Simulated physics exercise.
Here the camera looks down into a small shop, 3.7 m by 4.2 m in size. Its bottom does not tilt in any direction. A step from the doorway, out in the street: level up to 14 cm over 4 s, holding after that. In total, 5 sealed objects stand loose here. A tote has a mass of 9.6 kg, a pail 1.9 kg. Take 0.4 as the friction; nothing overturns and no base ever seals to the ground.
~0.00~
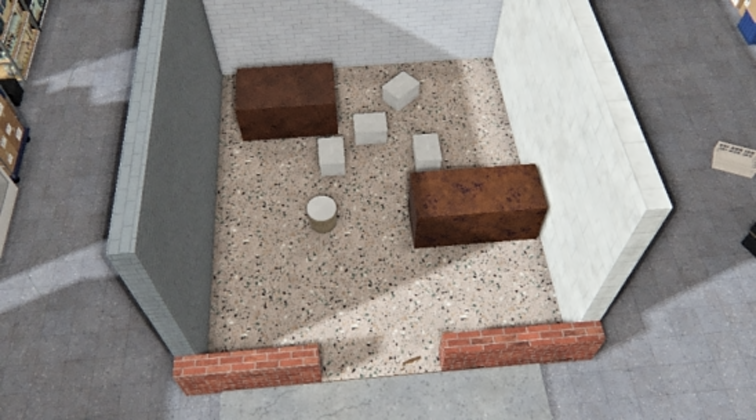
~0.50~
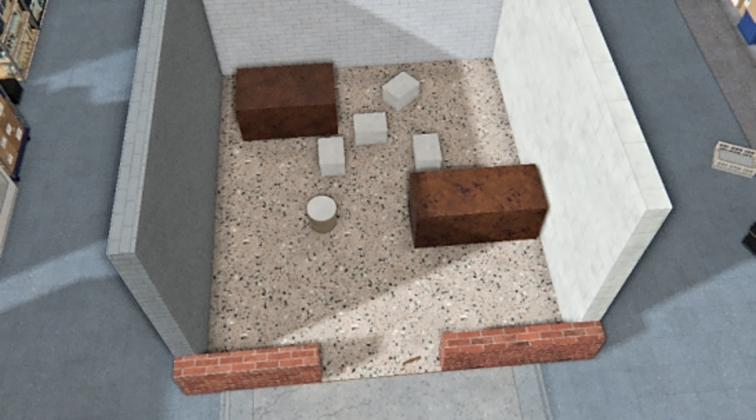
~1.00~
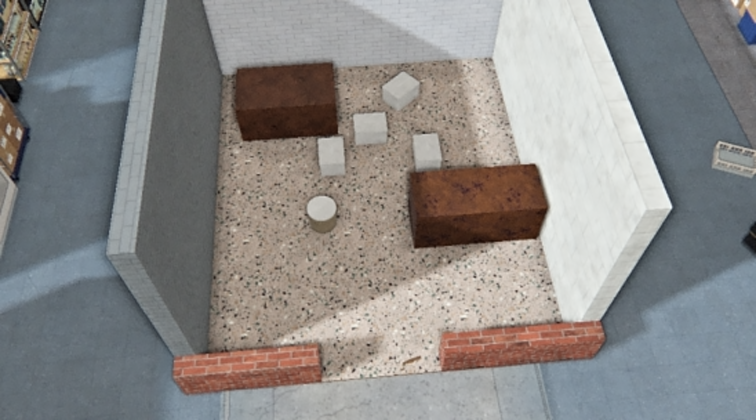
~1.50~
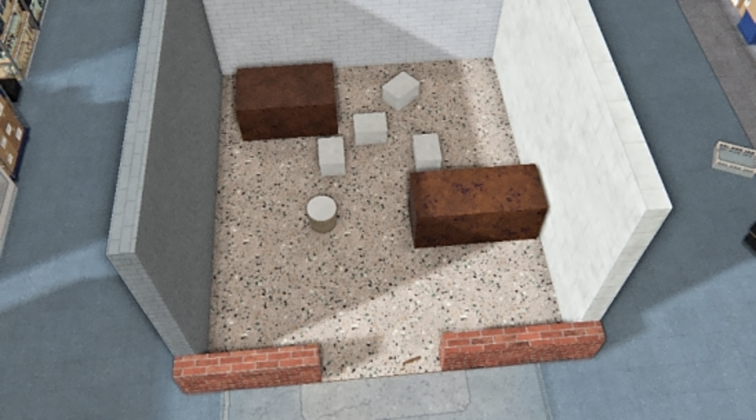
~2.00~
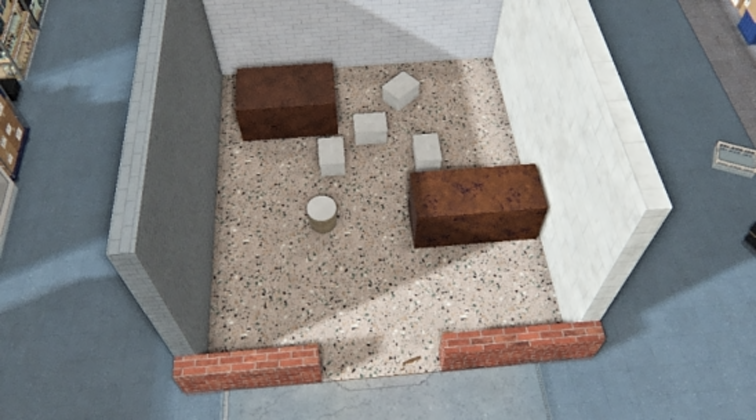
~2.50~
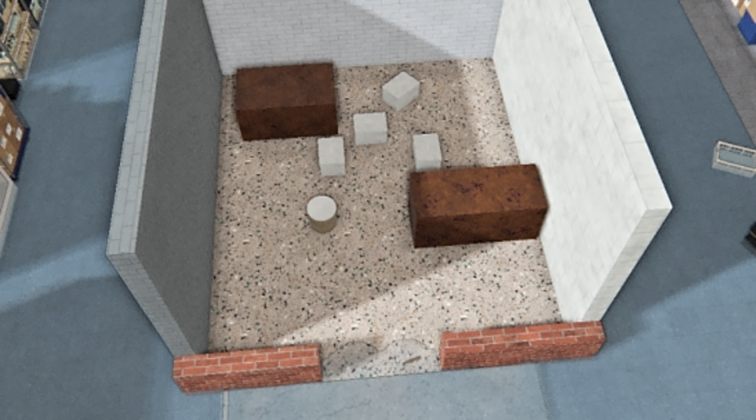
A small open-topped shop with grey and white walls and a speckled floor is seen from high above its doorway, the camera still. Two rusty brown blocks sit at back left and right, with four pale blocks and a round pale stool between them, and low red brick walls flank the entrance. The street outside turns from grey to blue as water spreads, a thin patch just crossing the doorway.
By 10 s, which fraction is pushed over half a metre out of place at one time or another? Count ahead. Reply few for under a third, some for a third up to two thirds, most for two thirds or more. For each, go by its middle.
Few.
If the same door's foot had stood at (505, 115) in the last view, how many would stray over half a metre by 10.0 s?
The answer would then be 4.
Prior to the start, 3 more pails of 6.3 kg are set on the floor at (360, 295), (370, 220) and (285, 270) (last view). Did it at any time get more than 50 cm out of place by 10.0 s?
Sequence: Above the line / above the line / below the line.
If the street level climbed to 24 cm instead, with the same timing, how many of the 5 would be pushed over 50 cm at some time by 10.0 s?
I count 4 of them in that case.
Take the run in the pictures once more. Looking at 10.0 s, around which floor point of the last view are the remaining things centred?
Near (352, 137).
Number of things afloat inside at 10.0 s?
At that point I count 2.
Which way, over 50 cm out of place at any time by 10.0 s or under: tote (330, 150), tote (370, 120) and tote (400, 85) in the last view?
One by one in that order: Below; below; below.
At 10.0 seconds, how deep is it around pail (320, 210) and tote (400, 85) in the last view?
6 and 3 cm.
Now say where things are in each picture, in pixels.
In the first picture, a tote at (401, 85) rests on the ground; a pail at (322, 208) rests on the ground; water covers 0.0 m2; 0 of 5 have shifted.
In the second picture, a tote at (401, 85) rests on the ground; a pail at (322, 208), on the bottom; 0.0 m2 under water; 0 of 5 have shifted.
In the third picture, a tote at (401, 85), on the bottom; a pail at (322, 208), on the bottom; 0.0 m2 under water; 0 of 5 have shifted.
In the fourth picture, a tote at (401, 85), on the bottom; a pail at (322, 208) rests on the ground; water covers 0.0 m2; 0 of 5 have shifted.
In the fifth picture, a tote at (401, 85), on the bottom; a pail at (322, 208), on the bottom; water covers 0.0 m2; 0 of 5 have shifted.
In the sixth picture, a tote at (401, 85) rests on the ground; a pail at (322, 208), on the bottom; water covers 0.1 m2; 0 of 5 have shifted.
After 3.5 s 0 of 5 are over 50 cm from their spots; 0 afloat.
After 4.5 s 0 of 5 are over 50 cm from their spots; 0 afloat.
After 7.0 s 1 of 5 are over 50 cm from their spots; 1 afloat.
After 10.0 s 1 of 5 are over 50 cm from their spots, and 1 have been at some point; 2 afloat.
